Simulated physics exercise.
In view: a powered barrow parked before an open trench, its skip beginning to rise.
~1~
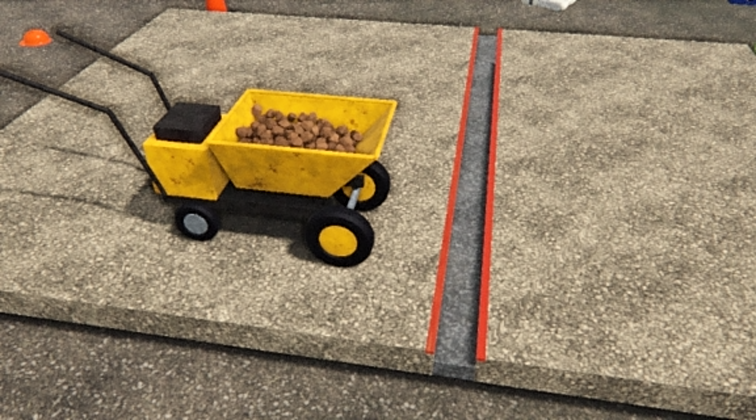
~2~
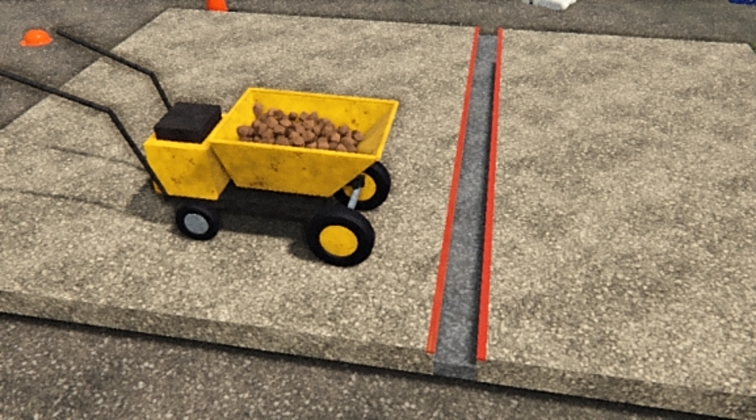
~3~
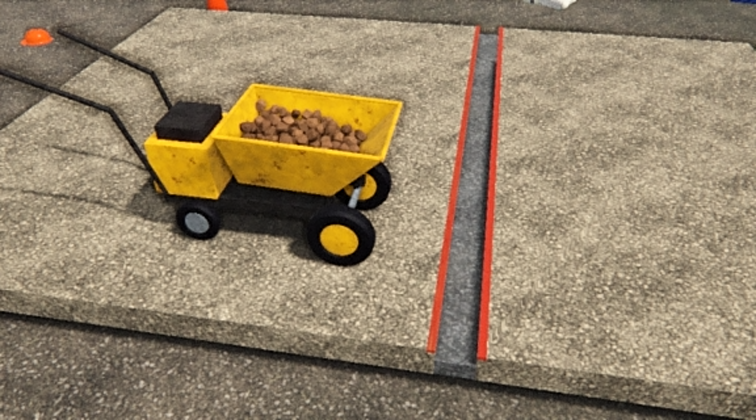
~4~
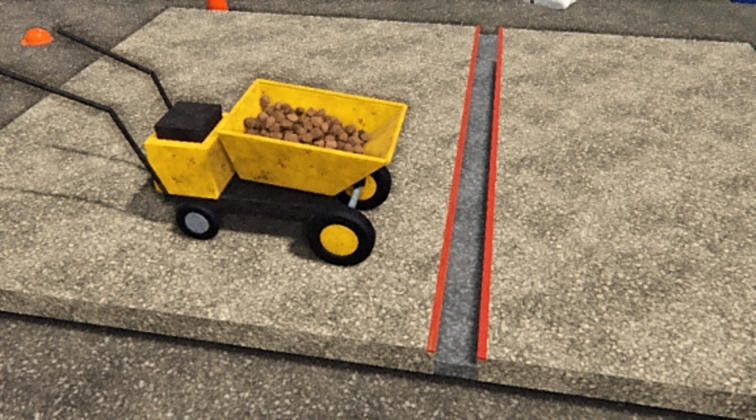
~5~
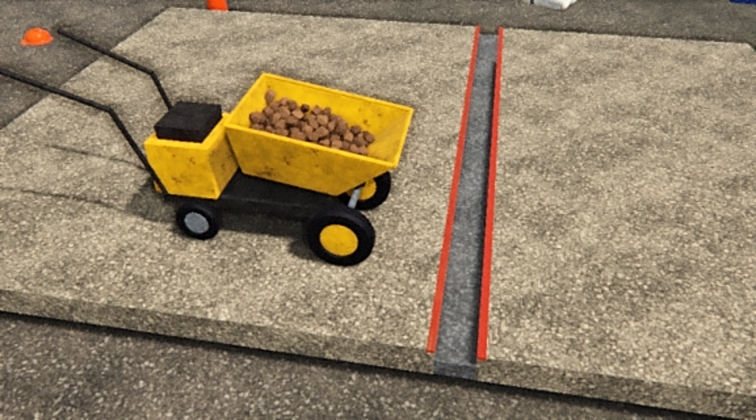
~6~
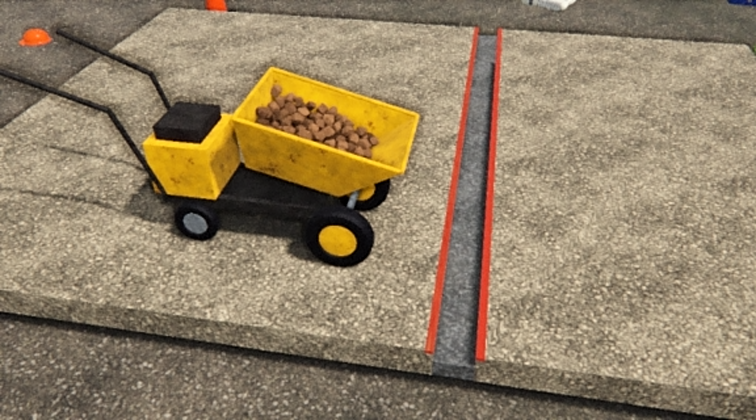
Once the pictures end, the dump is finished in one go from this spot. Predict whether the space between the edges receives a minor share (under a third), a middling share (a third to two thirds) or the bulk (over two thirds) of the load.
As it goes, the trench's share is one to two thirds.
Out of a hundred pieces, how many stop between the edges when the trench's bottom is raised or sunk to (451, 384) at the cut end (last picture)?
That would give roughly 80 percent.
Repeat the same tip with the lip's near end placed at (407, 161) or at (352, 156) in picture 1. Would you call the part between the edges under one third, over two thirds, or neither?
Try 1, below one third; try 2, between a third and two thirds.
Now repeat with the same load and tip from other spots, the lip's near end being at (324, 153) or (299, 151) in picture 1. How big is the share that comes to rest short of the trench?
First try: Some 40 %; second try: 50 %.
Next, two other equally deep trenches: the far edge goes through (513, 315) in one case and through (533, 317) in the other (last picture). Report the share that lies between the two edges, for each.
I'd put it near 80 in a hundred, then near 90 in a hundred.
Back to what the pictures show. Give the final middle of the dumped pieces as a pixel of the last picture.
Somewhere close to (475, 247) in the last picture.
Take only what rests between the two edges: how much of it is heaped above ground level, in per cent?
About 55 per cent.
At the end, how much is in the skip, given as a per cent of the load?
It works out near 25 percent.
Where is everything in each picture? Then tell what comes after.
In the first picture, lip of the skip near (376, 158), level; top of the load near (293, 137), clay clods; first edge of the trench near (436, 305); far edge near (484, 311), the trench under half as wide as the skip, and shallow for its width.
In the second picture, lip of the skip near (377, 158), level; top of the load near (294, 136).
In the third picture, lip of the skip near (382, 159), tipped barely; top of the load near (298, 134).
In the fourth picture, lip of the skip near (387, 162), tipped a little; top of the load near (286, 125).
In the fifth picture, lip of the skip near (394, 166), tipped a little; top of the load near (292, 121).
In the sixth picture, lip of the skip near (402, 172), tipped a little; top of the load near (287, 120); first edge of the trench near (436, 305); far edge near (484, 311).
Shortly afterwards, skip tipped steeply; the whole lot in the skip.
Next, skip tipped right over; the bulk in the skip; a little in or heaped over the trench; only a few beyond it; only a few falling.
Some moments later, skip tipped right over; near a quarter in the skip; near half in or heaped over the trench; near a quarter beyond it.
In the end, skip tipped right over; near a quarter in the skip; only a few short of the trench; near half in or heaped over the trench; near a quarter beyond it.
